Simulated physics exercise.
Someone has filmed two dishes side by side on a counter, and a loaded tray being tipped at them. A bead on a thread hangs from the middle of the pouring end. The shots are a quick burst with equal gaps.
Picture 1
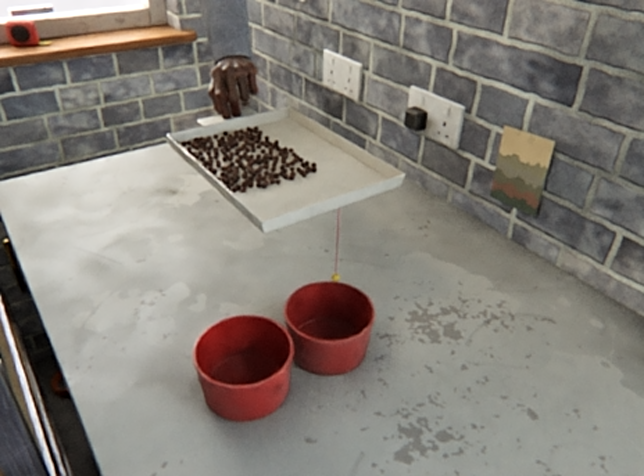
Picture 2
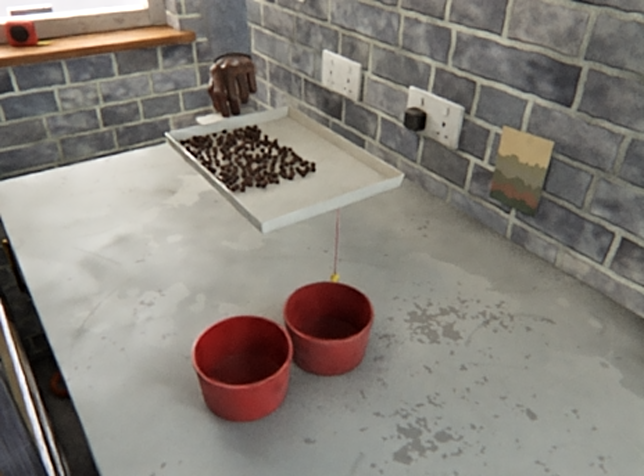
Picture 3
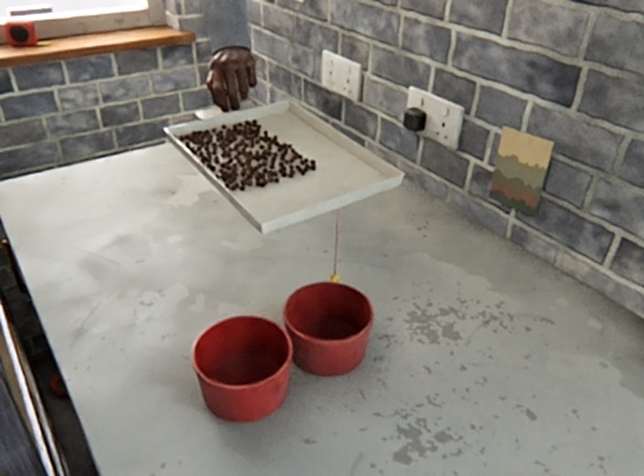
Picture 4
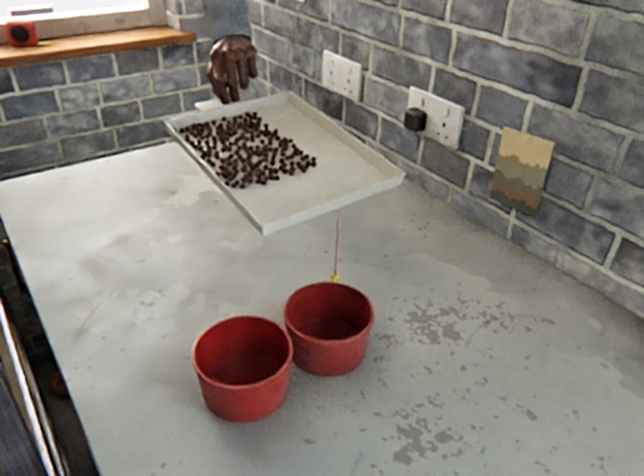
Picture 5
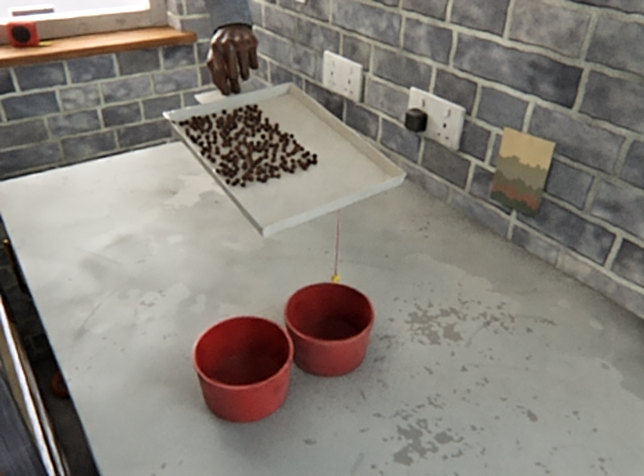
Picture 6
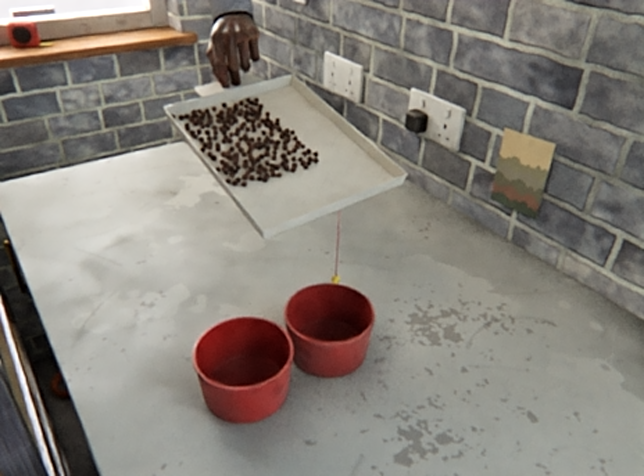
A dark hand gradually tilts a pale tray of brown berries above two red dishes.
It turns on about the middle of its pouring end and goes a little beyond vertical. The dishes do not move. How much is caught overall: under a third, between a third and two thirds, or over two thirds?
The two hold over two thirds of the load.
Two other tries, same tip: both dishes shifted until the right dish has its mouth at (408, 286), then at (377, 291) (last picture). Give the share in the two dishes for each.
The first gives 40 %, the second 100 %.
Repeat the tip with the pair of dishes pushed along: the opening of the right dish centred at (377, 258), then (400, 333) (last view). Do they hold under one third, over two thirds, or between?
One: Below one third. Two: Less than a third.
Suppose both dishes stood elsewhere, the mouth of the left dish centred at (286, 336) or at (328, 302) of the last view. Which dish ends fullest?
One: The dish on the left. Two: The left one.
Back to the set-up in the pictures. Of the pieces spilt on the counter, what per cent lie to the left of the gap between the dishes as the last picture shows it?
It comes to 50 per cent or so.
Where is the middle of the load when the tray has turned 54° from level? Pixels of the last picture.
Around (285, 210).
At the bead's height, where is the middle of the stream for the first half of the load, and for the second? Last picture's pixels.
Early half (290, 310), late half (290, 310).
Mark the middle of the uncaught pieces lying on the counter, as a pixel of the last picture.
At about (278, 352).
Soon, tray tipped steeply; nearly all on the tray; a stray few in the left dish; a stray few in the air.
A while on, tray tipped right over; nearly all on the tray; a stray few in the left dish; a stray few in the right dish; a stray few outside both; a small part in the air.
Towards the end, tray tipped past a quarter turn; about a third in the left dish; about half in the right dish; about a quarter outside both.
Finally, tray tipped past a quarter turn; about a third in the left dish; about half in the right dish; about a quarter outside both.
